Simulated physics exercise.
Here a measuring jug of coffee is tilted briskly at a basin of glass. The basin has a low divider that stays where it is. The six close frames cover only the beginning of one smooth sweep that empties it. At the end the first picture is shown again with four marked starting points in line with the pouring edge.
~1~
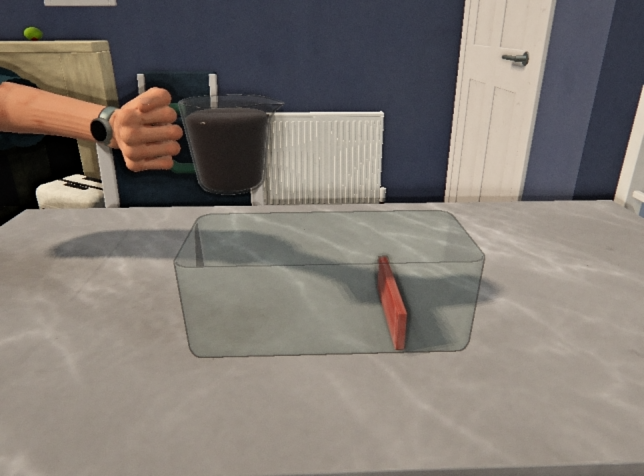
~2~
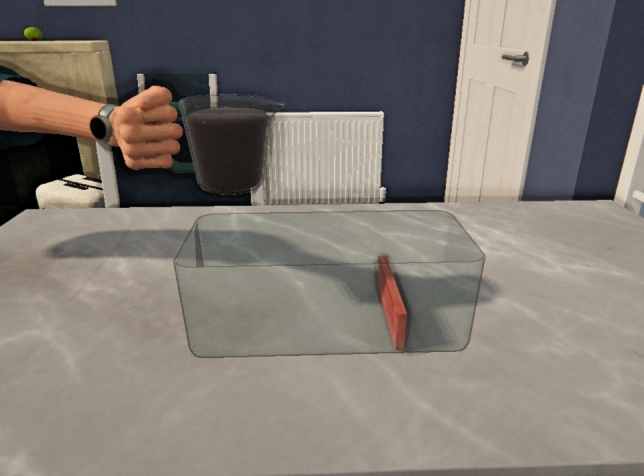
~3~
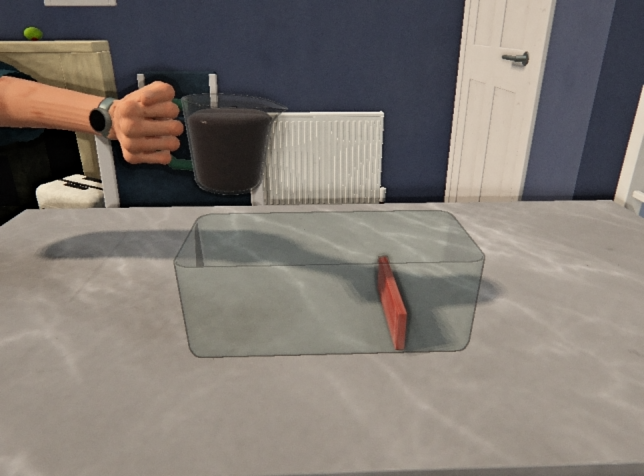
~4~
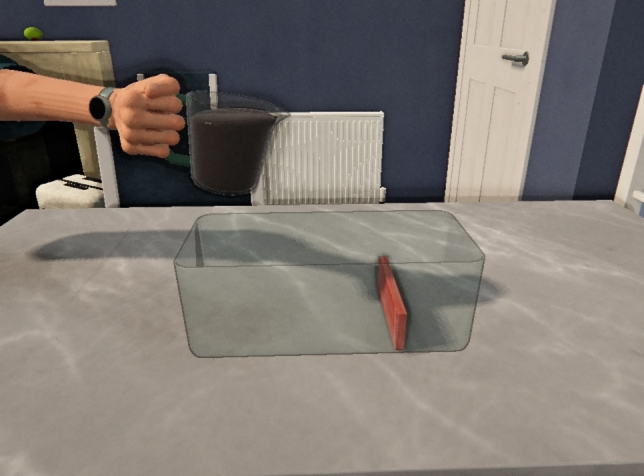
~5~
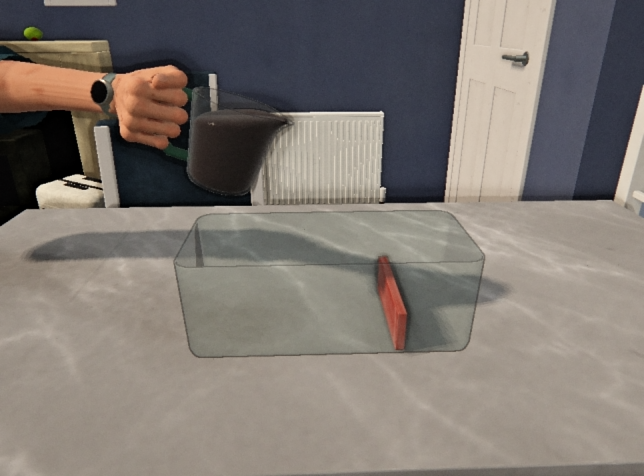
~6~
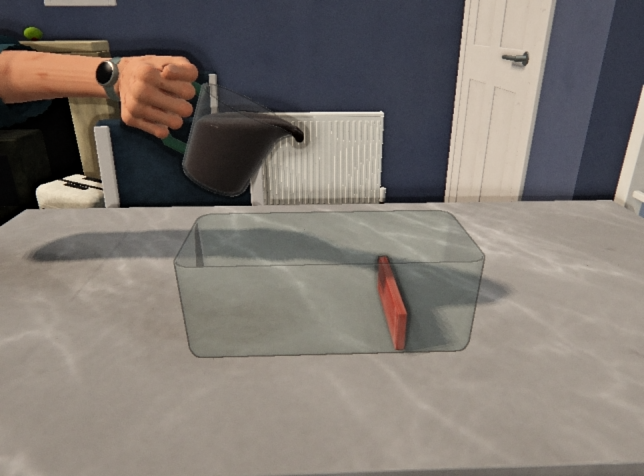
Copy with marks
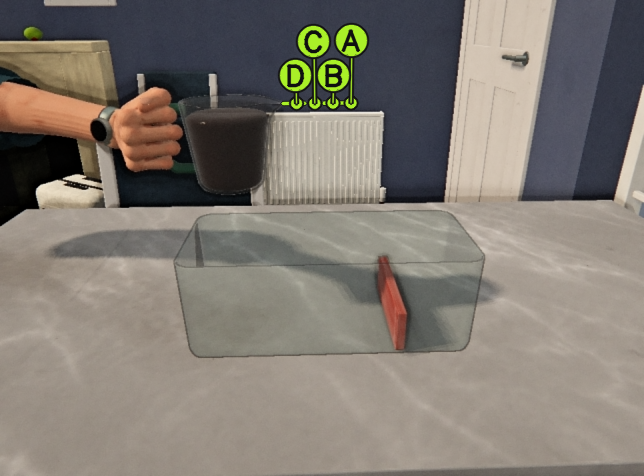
On a grey marble tabletop, a hand tilting a jug of dark coffee rightward above a glass basin, liquid just passing the lip.
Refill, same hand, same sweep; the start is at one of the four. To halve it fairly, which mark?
A is best.
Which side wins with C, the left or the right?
The left one.
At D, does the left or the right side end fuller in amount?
The left side.
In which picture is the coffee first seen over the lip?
In picture 6.
On the marked copy, A at (351, 102); B at (332, 103); C at (314, 103); D at (296, 103).
With A, about 51 % ends left of the wall and 48 % right of it.
With B, about 84 % ends left of the wall and 15 % right of it.
With C, about 96 % ends left of the wall and 3 % right of it.
With D, about 94 % ends left of the wall and 4 % right of it.
